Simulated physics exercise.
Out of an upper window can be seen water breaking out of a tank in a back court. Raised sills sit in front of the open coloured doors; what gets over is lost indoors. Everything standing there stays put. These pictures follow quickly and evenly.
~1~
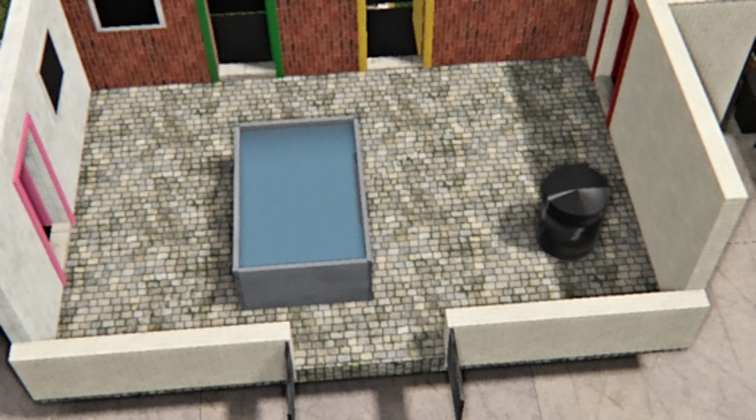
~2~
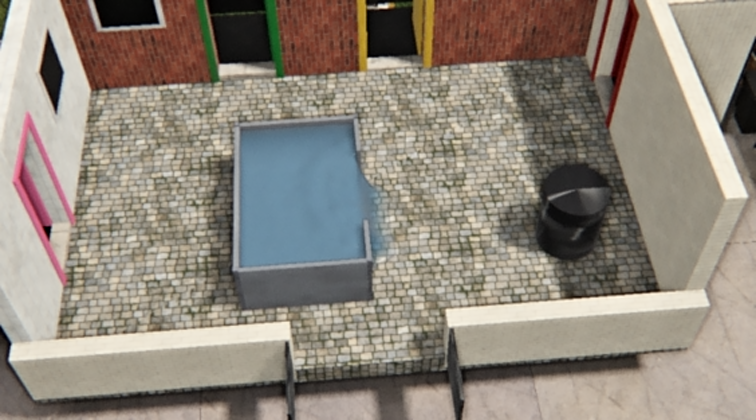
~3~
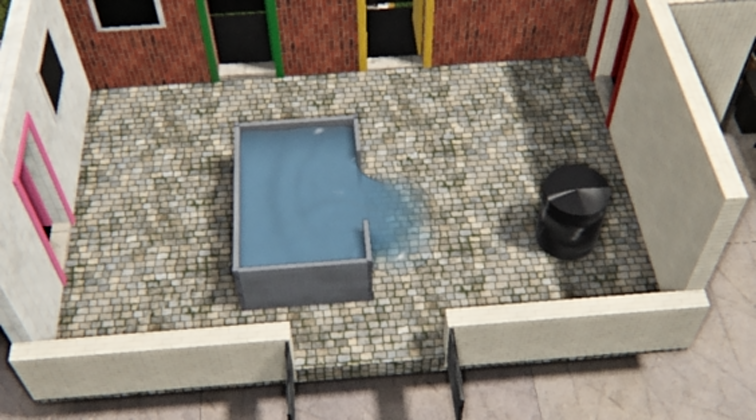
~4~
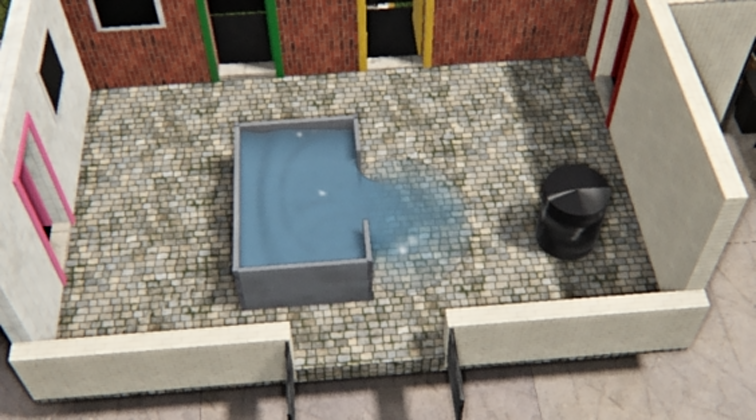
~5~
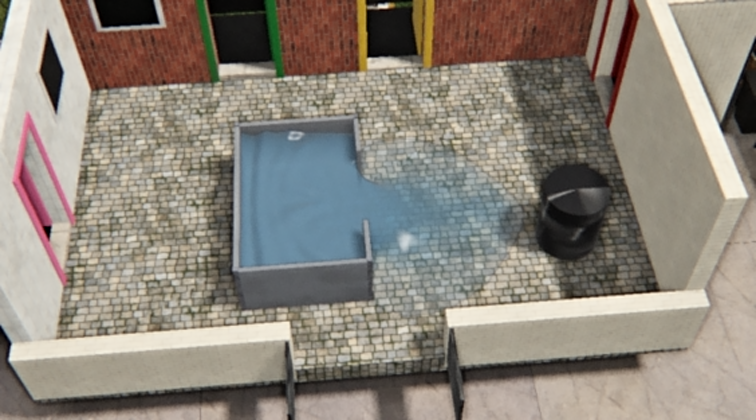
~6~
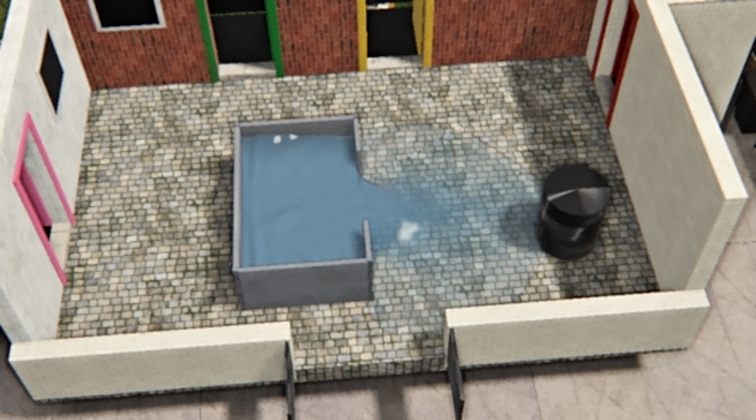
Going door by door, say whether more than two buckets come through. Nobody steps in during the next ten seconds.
In order: The yellow door will let in too much. The red door will let in too much. The green door will let in an allowed amount. The pink door will let in an allowed amount.
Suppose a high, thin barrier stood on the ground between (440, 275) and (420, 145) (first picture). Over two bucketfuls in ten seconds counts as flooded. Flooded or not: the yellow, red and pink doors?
Door by door, yellow comes in over, red comes in under, pink comes in under.
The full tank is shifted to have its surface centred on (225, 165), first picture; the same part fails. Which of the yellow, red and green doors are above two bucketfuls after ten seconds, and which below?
Here's what I see: The yellow door gets beyond it, while the red door gets beyond it and the green door never reaches it.
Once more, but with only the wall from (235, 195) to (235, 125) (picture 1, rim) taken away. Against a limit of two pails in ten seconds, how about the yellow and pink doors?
The yellow door falls short and the pink door tops the limit.
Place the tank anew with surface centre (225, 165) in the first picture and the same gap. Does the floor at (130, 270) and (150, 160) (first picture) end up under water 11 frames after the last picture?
In order: Not reached and not reached.
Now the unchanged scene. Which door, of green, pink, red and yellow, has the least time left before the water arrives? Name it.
The red-painted one.
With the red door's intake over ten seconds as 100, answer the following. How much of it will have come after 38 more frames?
Share by then: About 95 in a hundred.
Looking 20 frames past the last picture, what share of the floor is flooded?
I reckon 45 per cent or so.
A moment on, water covers 35 % of the floor; the yellow door not reached, the red door not reached, the green door not reached, the pink door not reached.
Next, water covers 40 % of the floor; the yellow door not reached, the red door under two buckets in, the green door not reached, the pink door not reached.
Then, water covers 45 % of the floor; the yellow door wet at the sill, nothing in, the red door over two buckets in, the green door not reached, the pink door not reached.
Later, water covers 75 % of the floor; the yellow door under two buckets in, the red door far over two buckets in, the green door wet at the sill, nothing in, the pink door not reached.
In the end, water covers 95 % of the floor; the yellow door over two buckets in, the red door far over two buckets in, the green door wet at the sill, nothing in, the pink door wet at the sill, nothing in.
